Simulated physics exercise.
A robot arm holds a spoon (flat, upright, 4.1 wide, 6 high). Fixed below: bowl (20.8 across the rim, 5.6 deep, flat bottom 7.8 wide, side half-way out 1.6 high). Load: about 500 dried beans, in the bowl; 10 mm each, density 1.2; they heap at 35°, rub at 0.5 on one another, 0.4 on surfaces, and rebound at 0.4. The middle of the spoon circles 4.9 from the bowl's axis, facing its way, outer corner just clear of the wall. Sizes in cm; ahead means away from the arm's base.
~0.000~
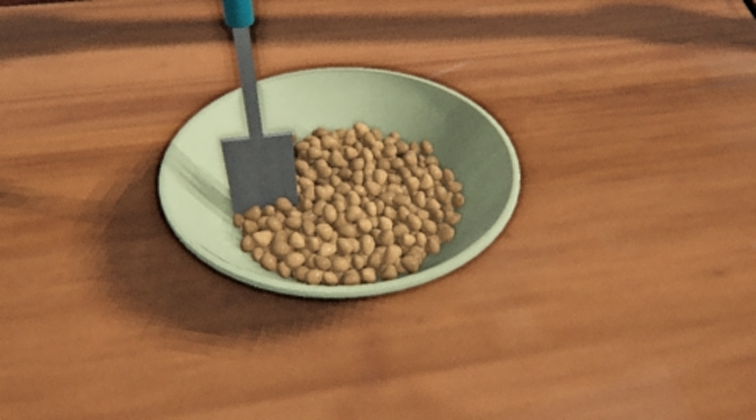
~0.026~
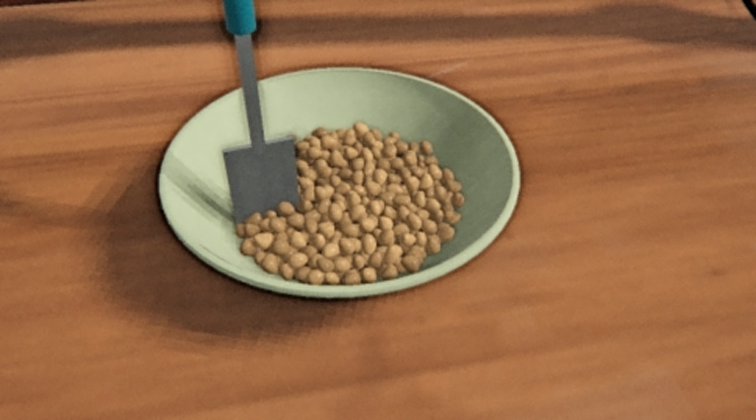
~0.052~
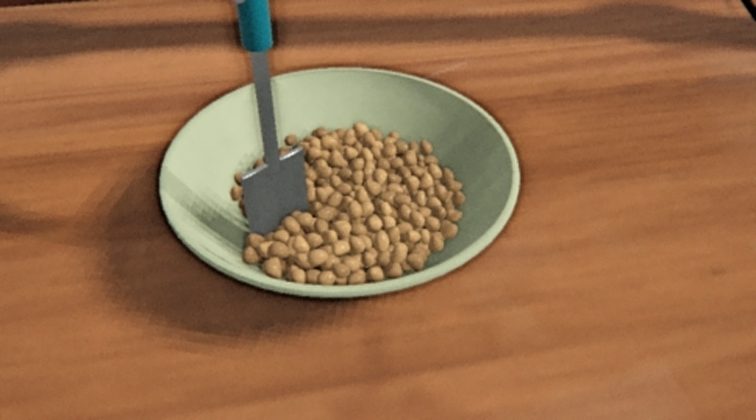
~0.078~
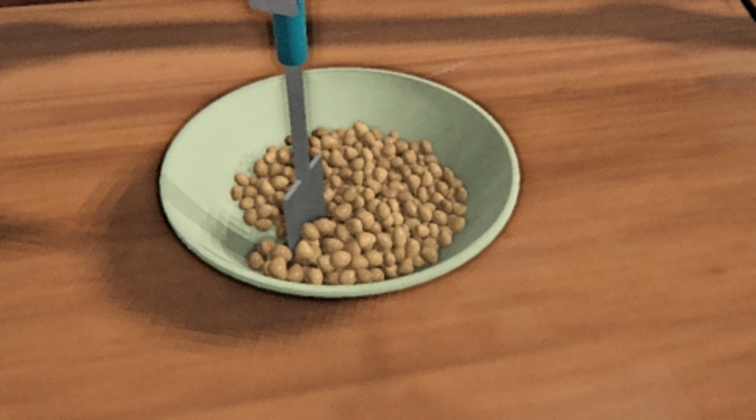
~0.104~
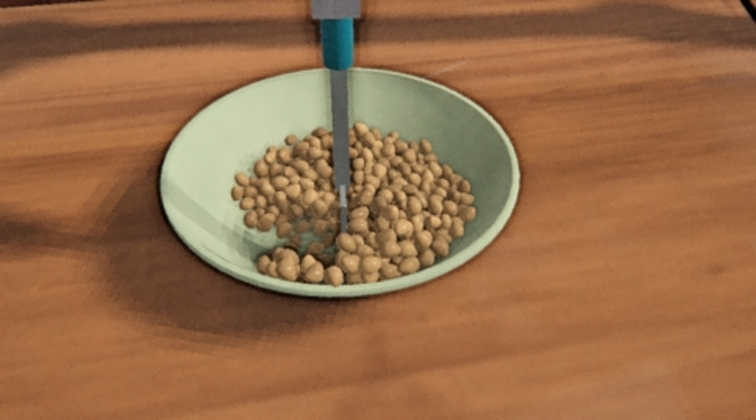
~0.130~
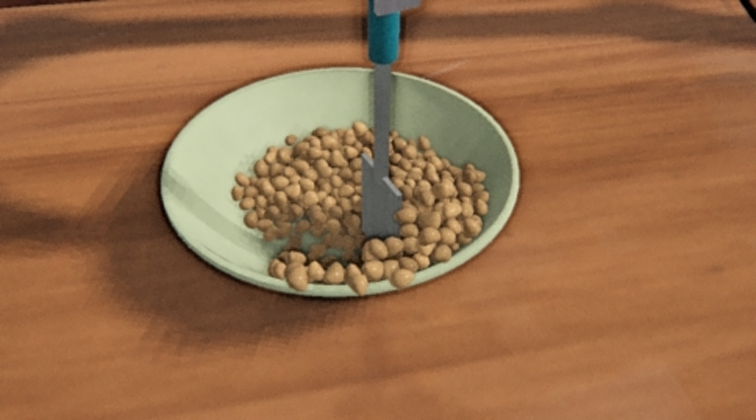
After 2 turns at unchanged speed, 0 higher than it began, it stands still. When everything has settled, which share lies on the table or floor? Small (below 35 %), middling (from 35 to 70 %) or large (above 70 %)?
A middling share, from 35 to 70 %, ends on the table or floor.
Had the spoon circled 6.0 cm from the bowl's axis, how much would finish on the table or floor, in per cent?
In that case some 35 per cent.
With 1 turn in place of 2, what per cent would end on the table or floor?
In that case some 30 per cent.
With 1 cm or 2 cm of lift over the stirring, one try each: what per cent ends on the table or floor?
Some 35 and 25 per cent.
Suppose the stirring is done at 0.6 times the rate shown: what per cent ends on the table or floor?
Some 20 per cent.
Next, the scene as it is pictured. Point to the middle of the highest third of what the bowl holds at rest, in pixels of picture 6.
Around (284, 240).
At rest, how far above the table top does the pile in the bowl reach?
About 5.0 cm.
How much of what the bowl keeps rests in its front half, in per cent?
Roughly 60 per cent.
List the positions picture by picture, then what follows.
In the first picture, spoon neck at (253, 114), 0° round; upper third of the load around (352, 190), from x 235 to 460, top at y 130; 500 in the bowl.
In the second picture, spoon neck at (255, 122), 8° round; upper third of the load around (350, 193), from x 235 to 455, top at y 130.
In the third picture, spoon neck at (270, 139), 31° round; upper third of the load around (349, 200), from x 235 to 460, top at y 130.
In the fourth picture, spoon neck at (301, 154), 56° round; upper third of the load around (358, 210), from x 235 to 460, top at y 130.
In the fifth picture, spoon neck at (342, 158), 82° round; upper third of the load around (379, 214), from x 235 to 465, top at y 130.
In the sixth picture, spoon neck at (381, 151), 107° round; upper third of the load around (411, 205), from x 235 to 480, top at y 130; 496 in the bowl, 4 in flight or on the tool.
By 0.37 s, 344° round, highest piece 9 above the table; 362 in the bowl, 89 on the table or floor, 49 in flight or on the tool.
By 0.62 s, 222° round, highest piece 8 above the table; 299 in the bowl, 182 on the table or floor, 19 in flight or on the tool.
By 0.94 s, 0° round, highest piece 6 above the table; 263 in the bowl, 237 on the table or floor.
By 1.64 s, 0° round, highest piece 5 above the table; 263 in the bowl, 237 on the table or floor.
Final count, 263 in the bowl, 237 on the table or floor. That is 47 % on the table or floor.
